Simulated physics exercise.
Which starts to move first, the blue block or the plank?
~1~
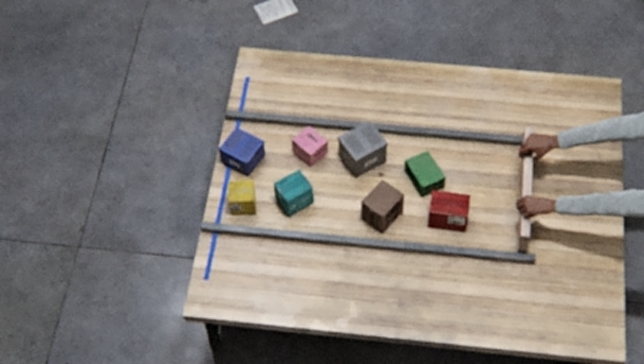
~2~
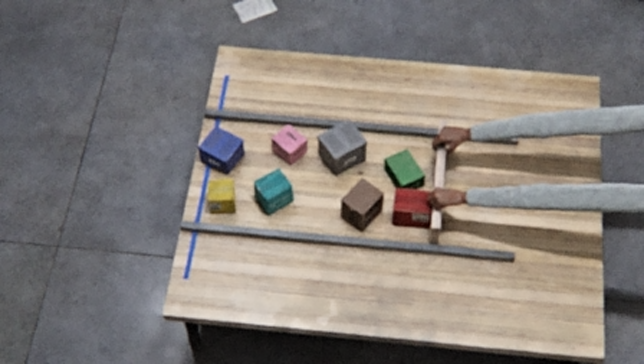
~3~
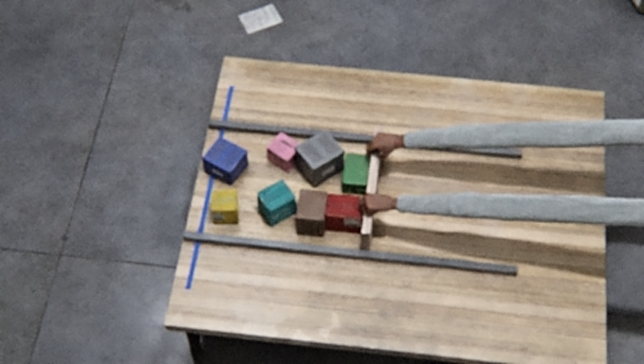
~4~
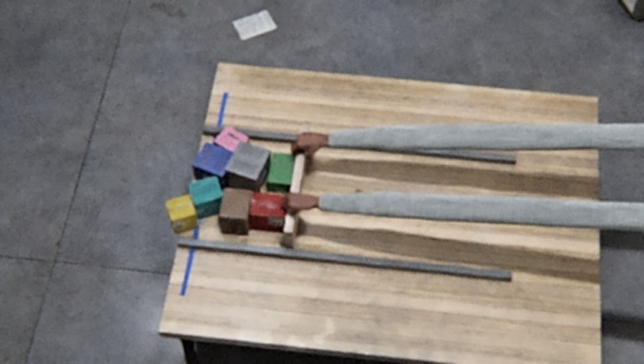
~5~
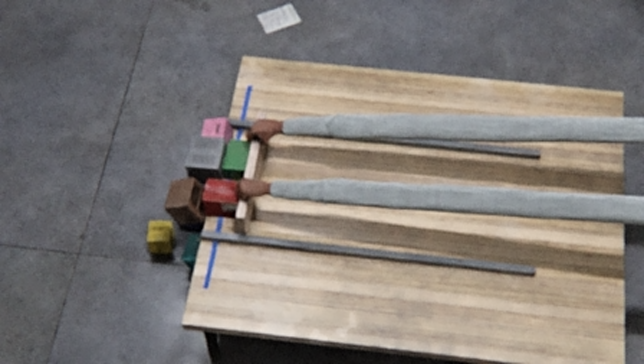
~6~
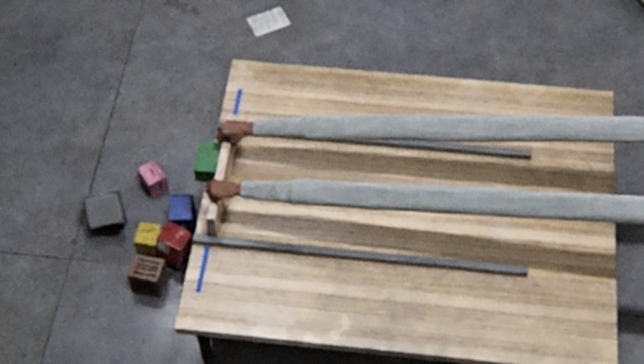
The plank starts to move first, sliding left while the blue block is still at rest near the tape. The blue block only shifts later, once the pushed bunch has closed in on the left edge.
